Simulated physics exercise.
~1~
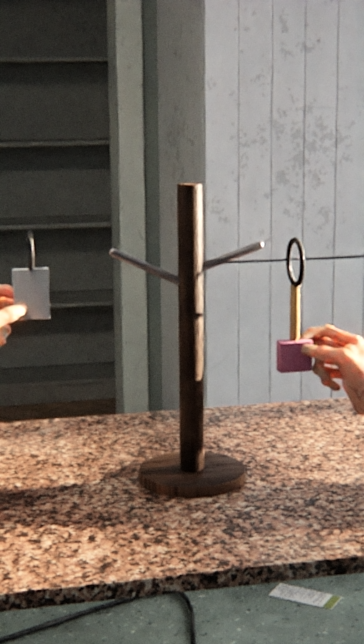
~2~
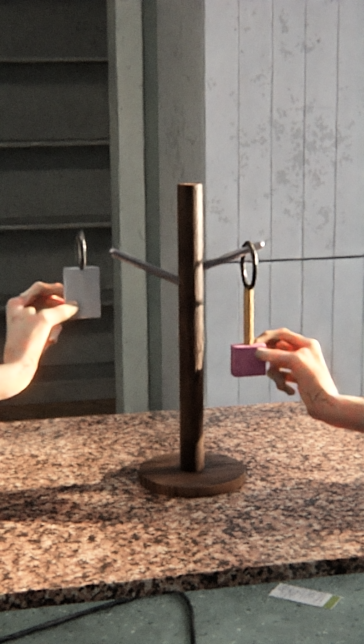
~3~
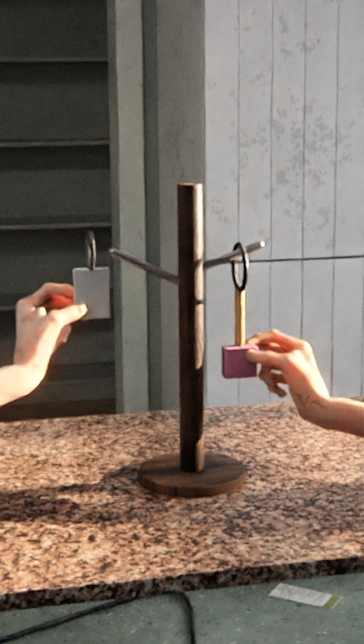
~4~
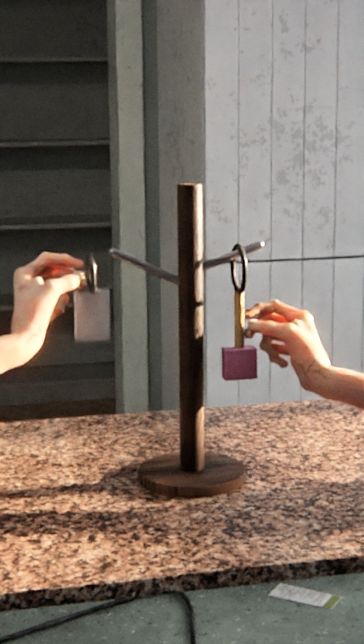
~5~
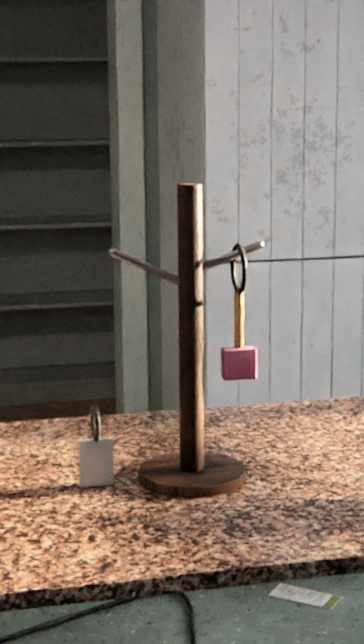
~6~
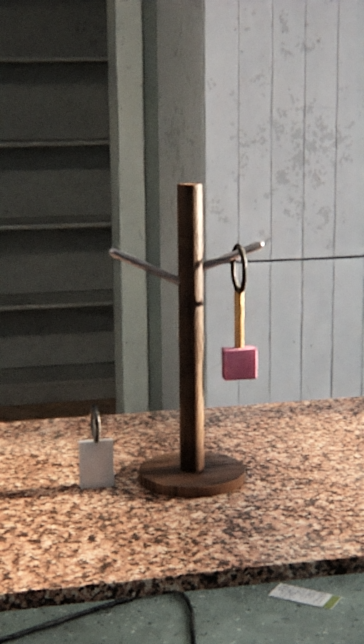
On a speckled countertop, two hands releasing tags at a wooden peg stand, the pink one staying hooked, the white one dropping.
